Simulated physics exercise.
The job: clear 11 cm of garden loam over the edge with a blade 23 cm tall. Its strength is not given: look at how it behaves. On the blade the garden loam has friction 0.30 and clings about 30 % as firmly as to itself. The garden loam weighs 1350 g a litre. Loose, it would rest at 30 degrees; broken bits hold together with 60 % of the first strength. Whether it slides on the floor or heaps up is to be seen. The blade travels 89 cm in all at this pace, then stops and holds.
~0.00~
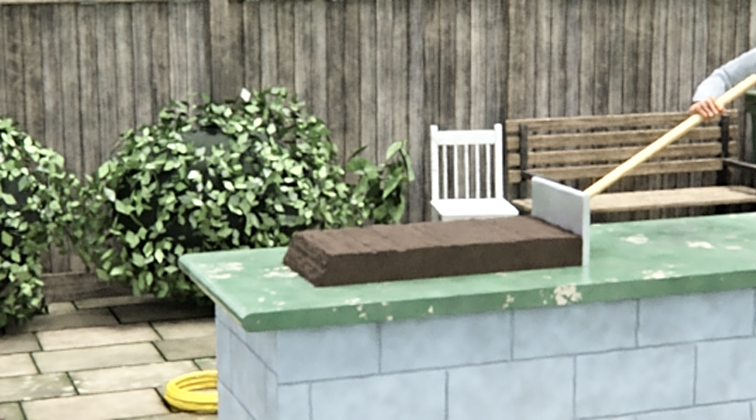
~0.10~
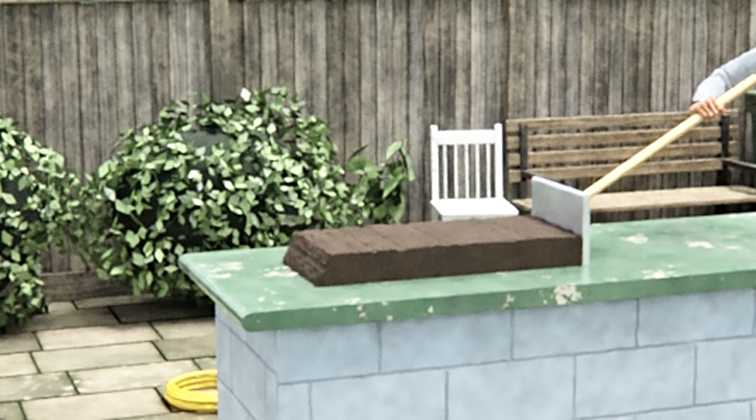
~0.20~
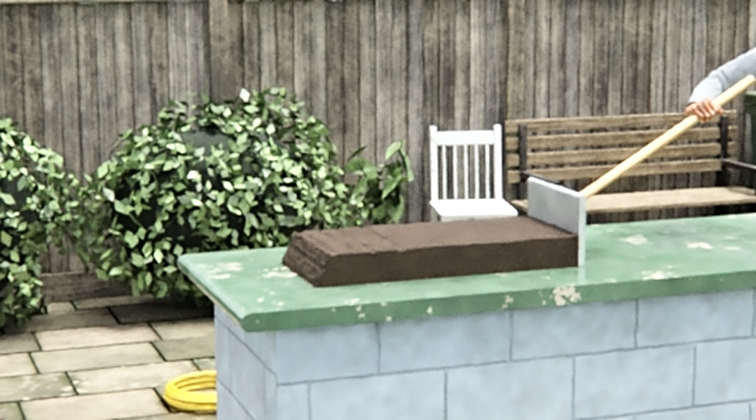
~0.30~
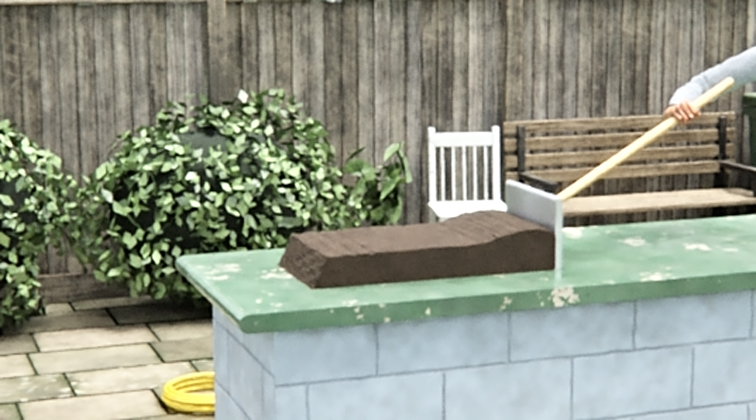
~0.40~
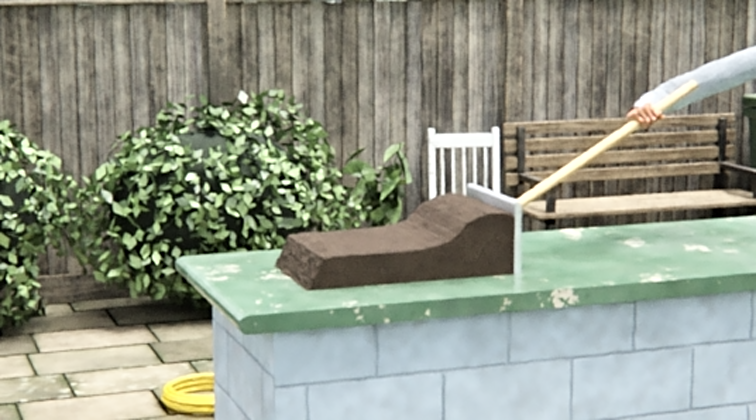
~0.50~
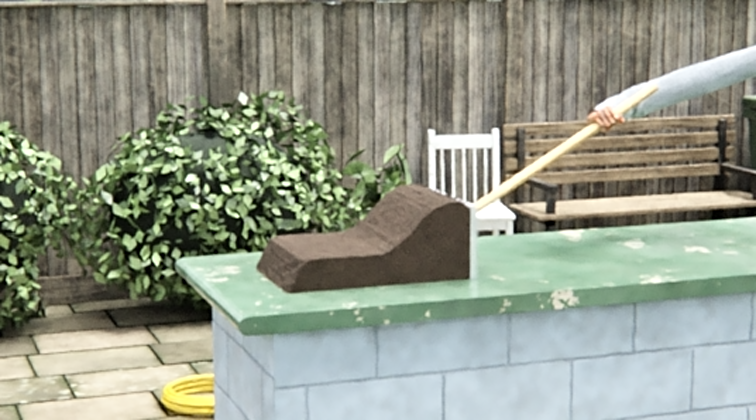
We see a long dark brown slab of soil on a green-topped block wall as a hand on a wooden pole pushes an upright blade leftward, bunching the soil into a rising mound before its front edge shifts slightly left.
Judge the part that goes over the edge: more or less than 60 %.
Expect more than 60 %.
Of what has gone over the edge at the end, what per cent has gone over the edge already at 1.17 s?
About 70 %.
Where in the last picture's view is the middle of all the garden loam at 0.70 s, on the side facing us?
Around (310, 264).
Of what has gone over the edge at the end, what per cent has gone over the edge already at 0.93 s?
About 20 %.
After 0.70 s, 0 % has gone over the edge.
After 0.93 s, 14 % has gone over the edge.
After 1.17 s, 56 % has gone over the edge.
After 1.40 s, 74 % has gone over the edge.
After 1.59 s, 76 % has gone over the edge.
